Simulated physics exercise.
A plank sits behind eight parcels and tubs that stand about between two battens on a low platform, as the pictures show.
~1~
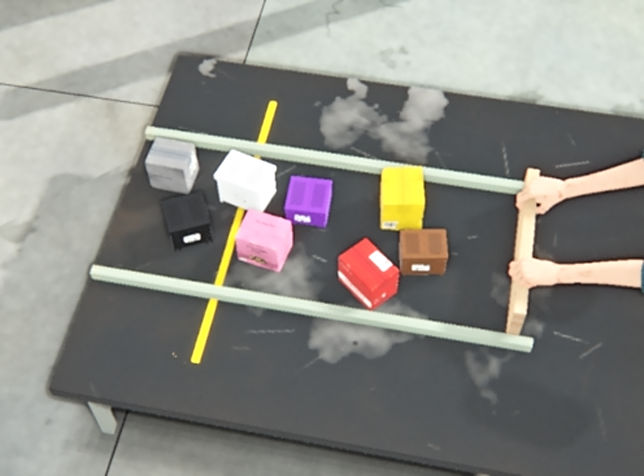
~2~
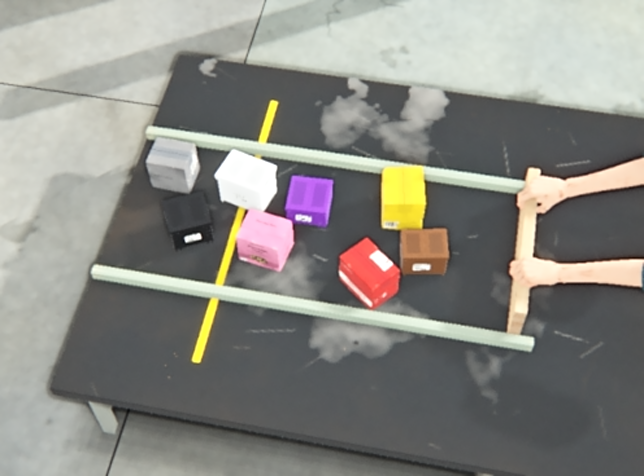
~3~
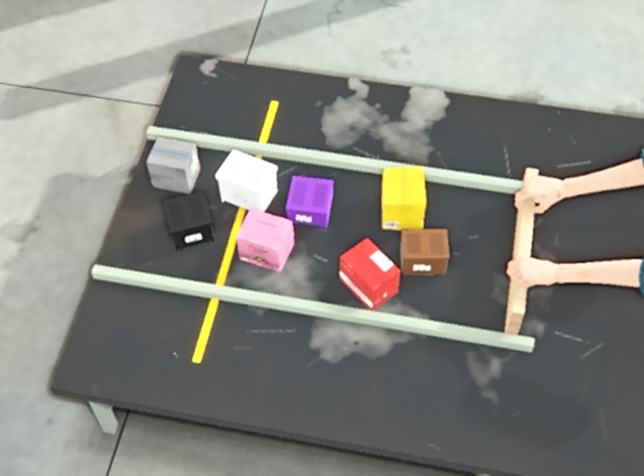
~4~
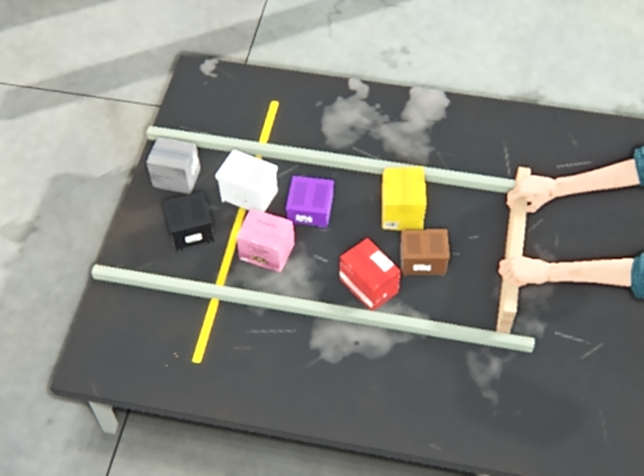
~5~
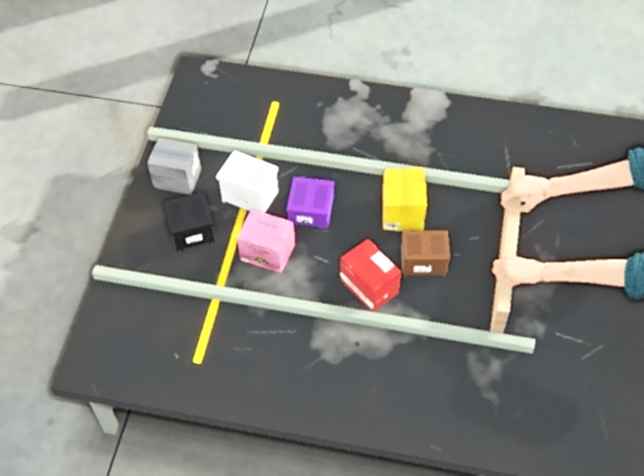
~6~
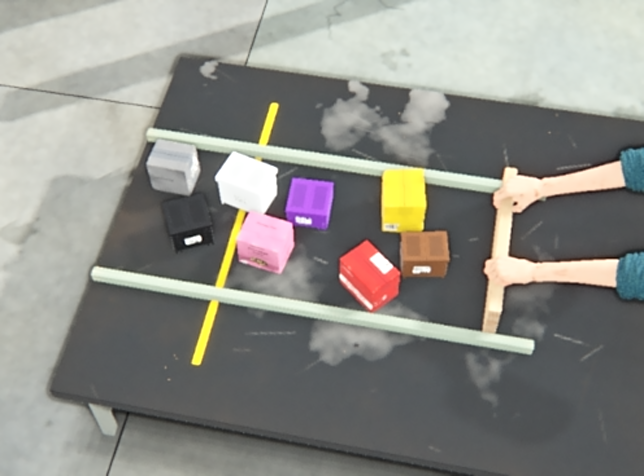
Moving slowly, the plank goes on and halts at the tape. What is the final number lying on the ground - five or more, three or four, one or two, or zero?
My prediction is one or two fallers.
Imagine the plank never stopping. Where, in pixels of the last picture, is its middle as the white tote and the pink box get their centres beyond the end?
When the white tote crosses, the middle is near (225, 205); when the pink box crosses, near (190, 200).
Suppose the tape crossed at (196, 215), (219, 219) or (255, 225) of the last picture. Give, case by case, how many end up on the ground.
Counts per try: 3; 3; 1.
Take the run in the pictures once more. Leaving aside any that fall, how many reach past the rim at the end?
Looks like 2 of them.
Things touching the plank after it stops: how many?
Count: 3.
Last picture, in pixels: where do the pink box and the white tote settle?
The pink box at (162, 231), the white tote at (144, 173).
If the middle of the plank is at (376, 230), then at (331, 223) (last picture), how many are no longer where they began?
3 and 6.
Soon after, none off yet; grey box at rest near (174, 168); black tote at rest near (189, 224); white tote at rest near (248, 186).
Then, none off yet; grey box at rest near (174, 168); black tote at rest near (189, 224); white tote moved a little near (227, 186).
At rest, the number that fall off is one or two; fallen, grey box.
